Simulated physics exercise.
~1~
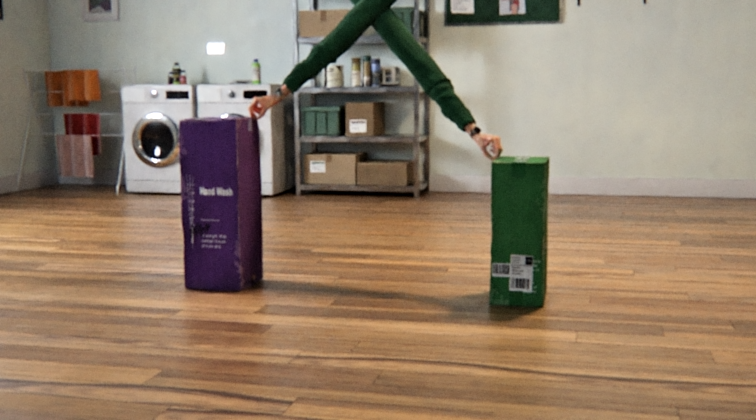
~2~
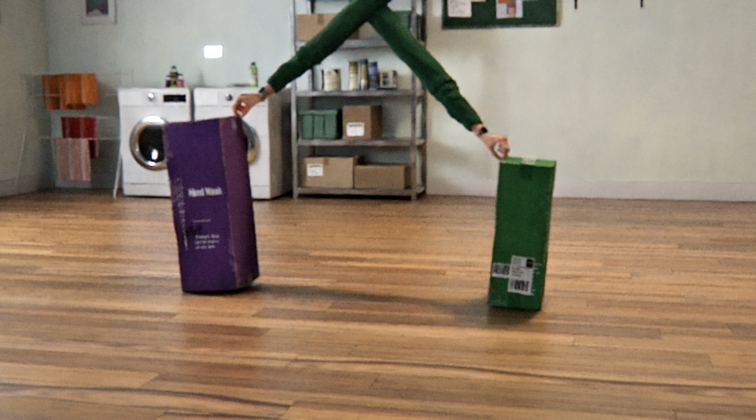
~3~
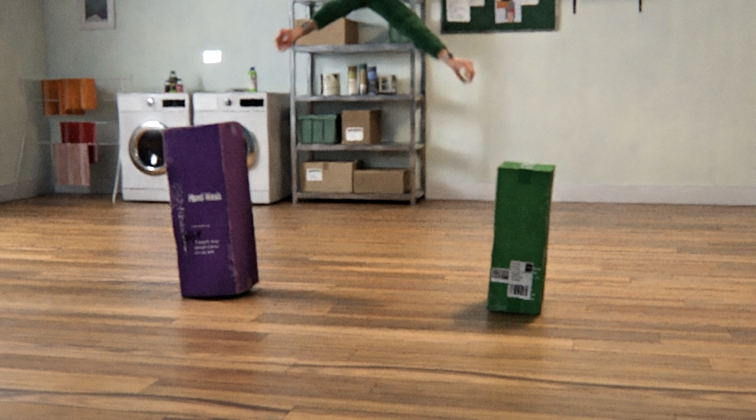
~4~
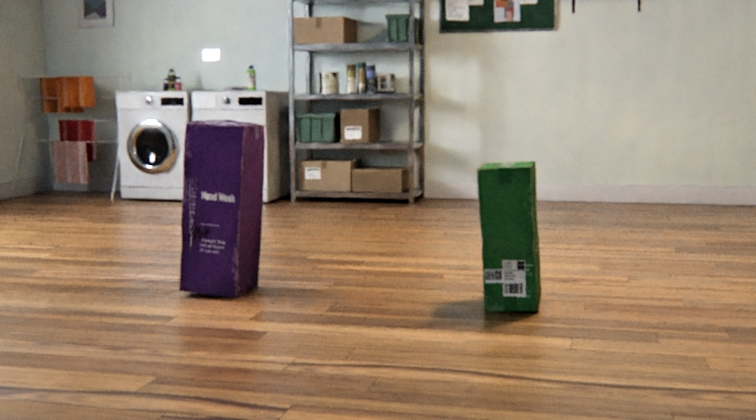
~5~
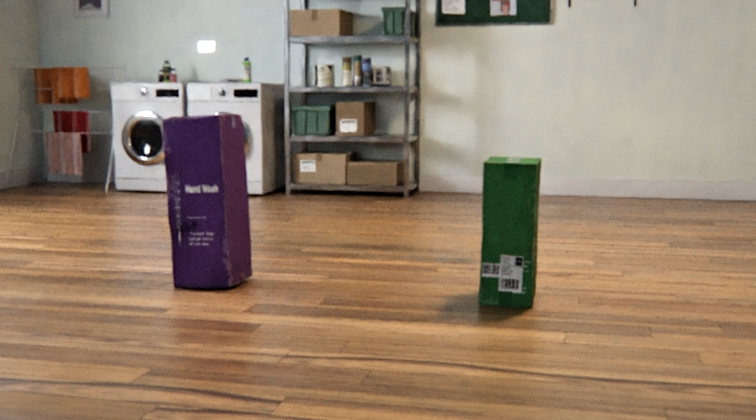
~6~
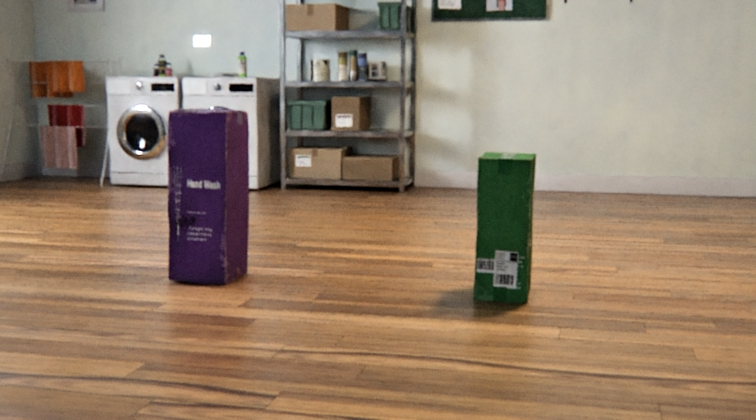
At the start, a person in green sleeves reaches down with crossed arms, fingertips on the tops of a tall purple parcel at left and a narrower green parcel at right, on a wooden floor before washing machines and metal shelves. The hands tip both parcels slightly to one side. Then they let go and lift away out of view. Left alone, the purple parcel rocks a little from side to side, and the green one wobbles faintly. Neither falls over. Finally, both settle back on their bases and stand upright, still apart.
